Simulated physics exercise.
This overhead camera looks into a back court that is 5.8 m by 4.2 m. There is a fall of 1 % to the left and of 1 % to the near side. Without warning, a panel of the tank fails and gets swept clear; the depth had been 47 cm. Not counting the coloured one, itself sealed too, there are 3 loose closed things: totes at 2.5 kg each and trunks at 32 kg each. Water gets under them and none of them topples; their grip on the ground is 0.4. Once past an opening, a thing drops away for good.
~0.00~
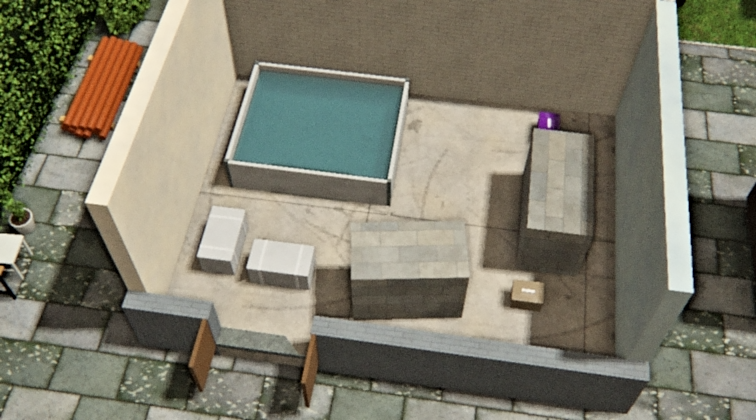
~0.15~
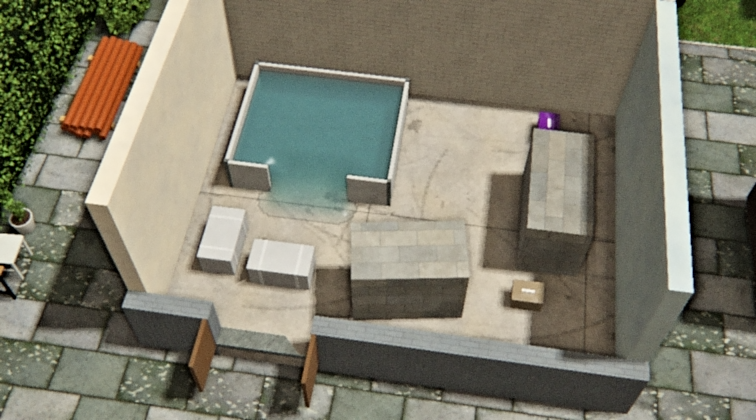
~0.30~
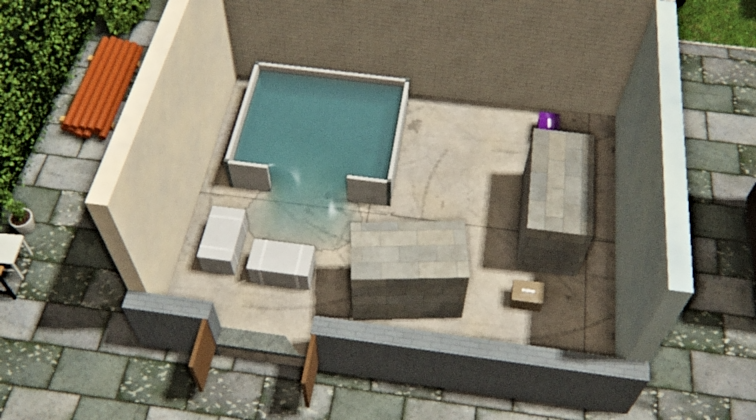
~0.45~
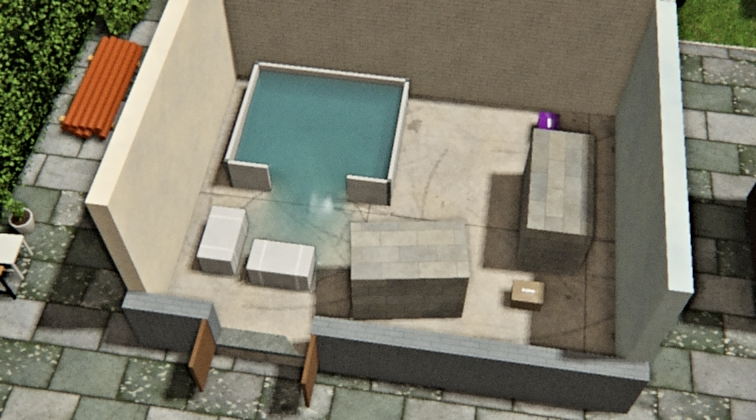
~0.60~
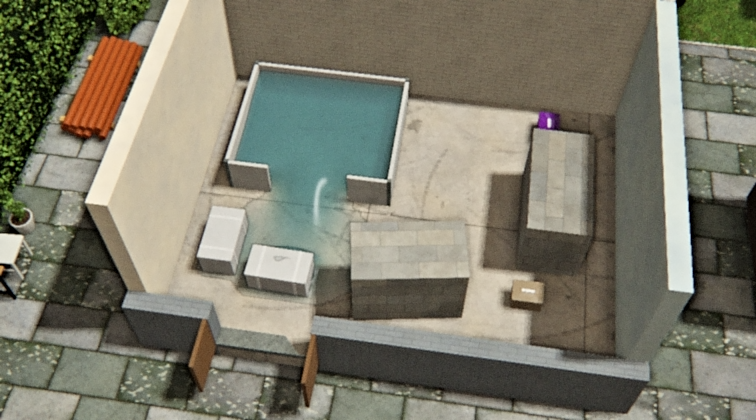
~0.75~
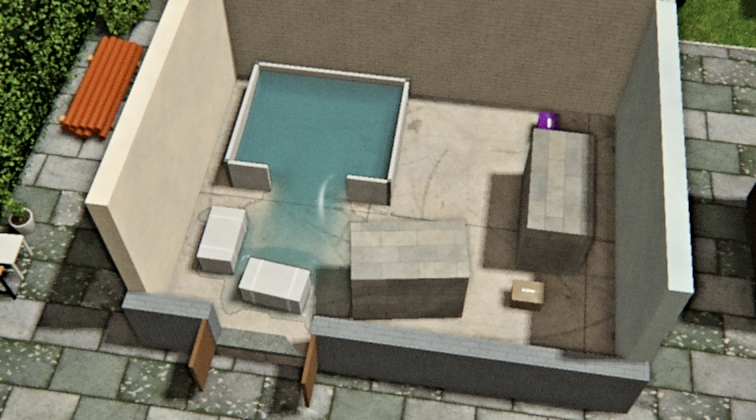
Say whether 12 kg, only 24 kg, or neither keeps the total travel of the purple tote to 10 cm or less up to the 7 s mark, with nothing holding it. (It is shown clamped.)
12 kg is enough.
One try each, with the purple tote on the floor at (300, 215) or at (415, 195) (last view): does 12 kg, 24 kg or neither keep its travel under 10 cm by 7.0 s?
Order kept: Both picks fail, light pick works.
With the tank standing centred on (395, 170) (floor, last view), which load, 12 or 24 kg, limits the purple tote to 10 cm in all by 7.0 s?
Result, then: Lighter one suffices.
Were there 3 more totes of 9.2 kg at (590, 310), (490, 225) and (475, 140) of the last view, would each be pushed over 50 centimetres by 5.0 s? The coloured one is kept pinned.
In the given order, I'd say smaller, smaller, smaller.
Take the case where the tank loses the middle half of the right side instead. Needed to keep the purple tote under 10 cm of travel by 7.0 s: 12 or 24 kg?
Under that change, neither pick does it.
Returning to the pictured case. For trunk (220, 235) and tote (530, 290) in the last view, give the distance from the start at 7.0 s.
Net shift, one by one: 60 cm / 20 cm.
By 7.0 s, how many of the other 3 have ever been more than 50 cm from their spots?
It adds up to 2.
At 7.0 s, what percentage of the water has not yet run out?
Close to 54 in a hundred parts remain.
After 1.4 s the purple tote would be 0 cm from its start with 12 kg and 0 cm from its start with 24 kg; 0 cm of water round it then.
After 3.1 s the purple tote would be 0 cm from its start with 12 kg and 0 cm from its start with 24 kg; 0 cm of water round it then.
After 4.9 s the purple tote would be 0 cm from its start with 12 kg and 0 cm from its start with 24 kg; 0 cm of water round it then.
After 7.0 s the purple tote would be 0 cm from its start with 12 kg and 0 cm from its start with 24 kg; 1 cm of water round it then.
